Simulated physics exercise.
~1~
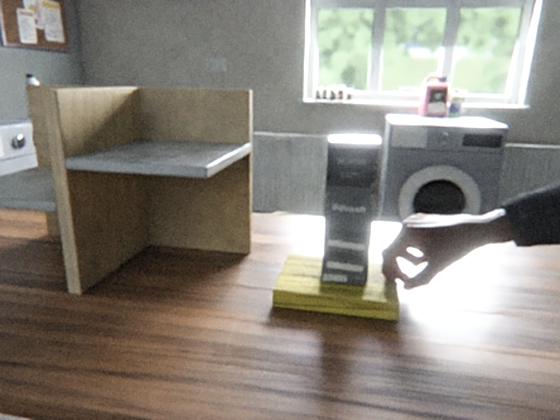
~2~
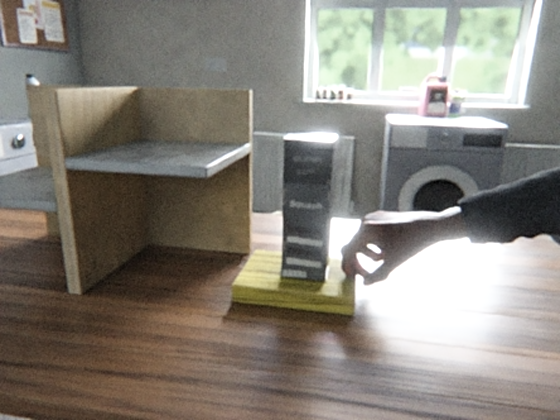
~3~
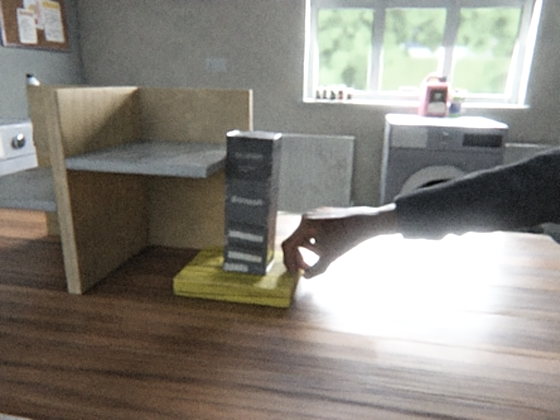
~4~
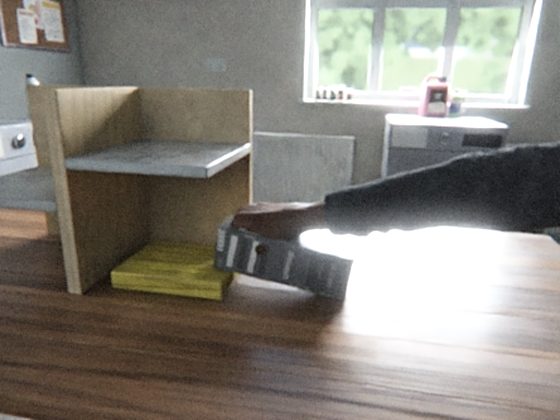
On a wooden table in a room with a washing machine, a hand slides a yellow board carrying an upright grey carton left toward a shelf stand; the board goes in beneath the shelf, while the carton is knocked back to the right and ends tipped on its side.
